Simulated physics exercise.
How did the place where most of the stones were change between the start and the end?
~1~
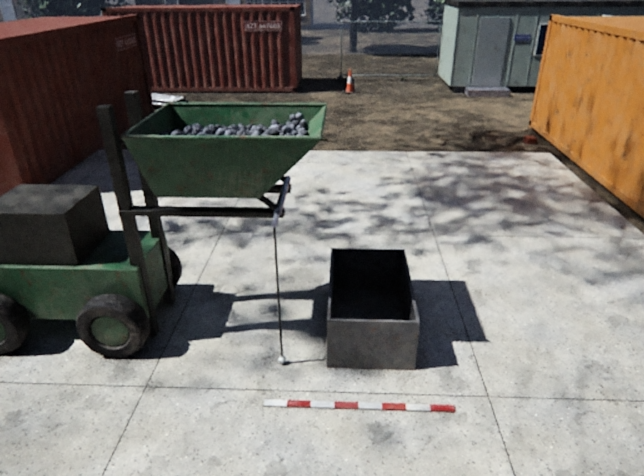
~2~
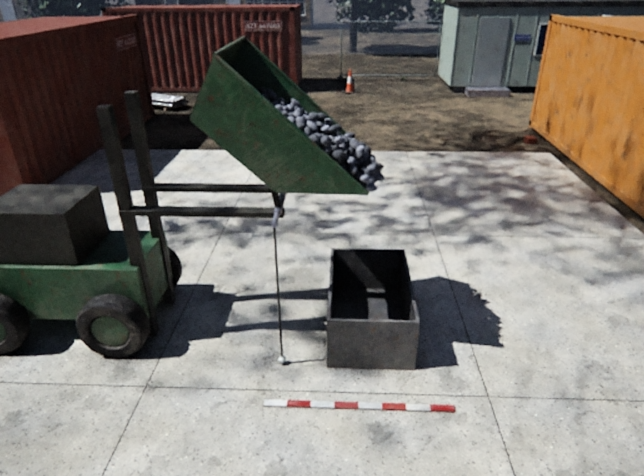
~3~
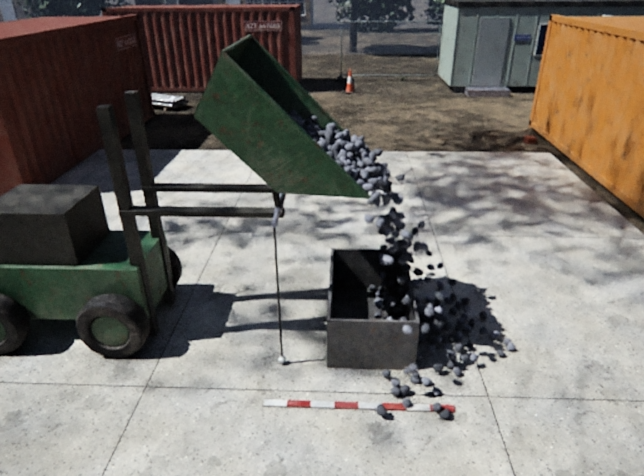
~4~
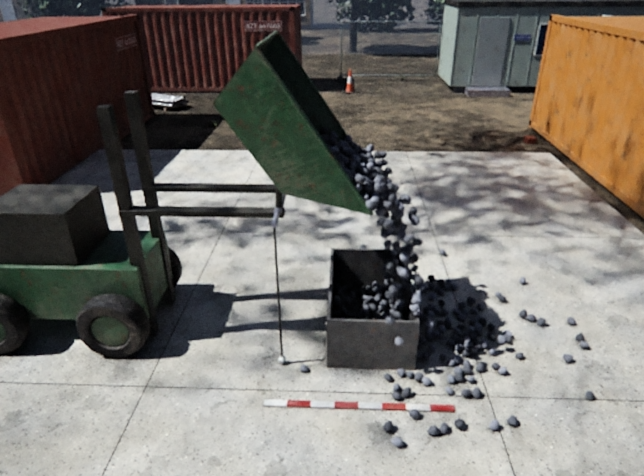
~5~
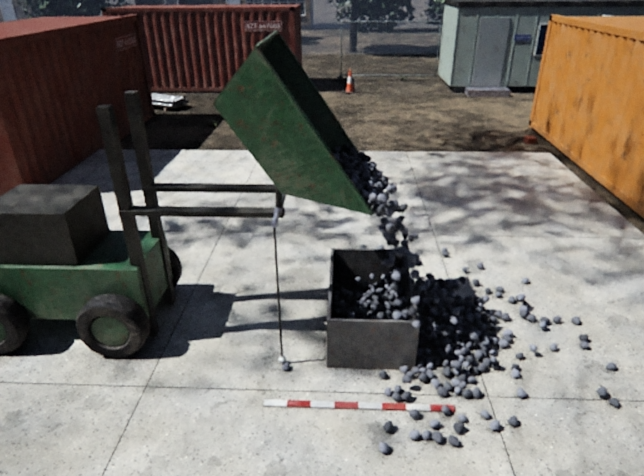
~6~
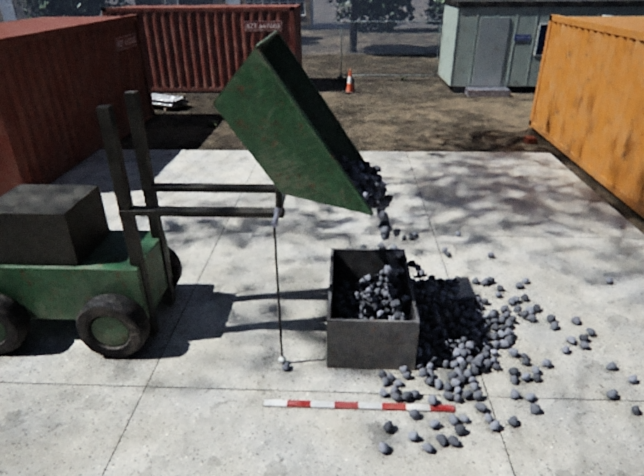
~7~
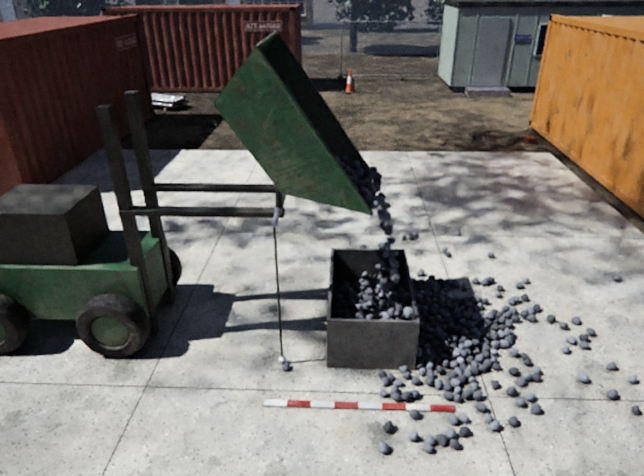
At the start the stones were all up in the green skip, but by the end most were lower and further right, in the bin and scattered over the concrete beside it.
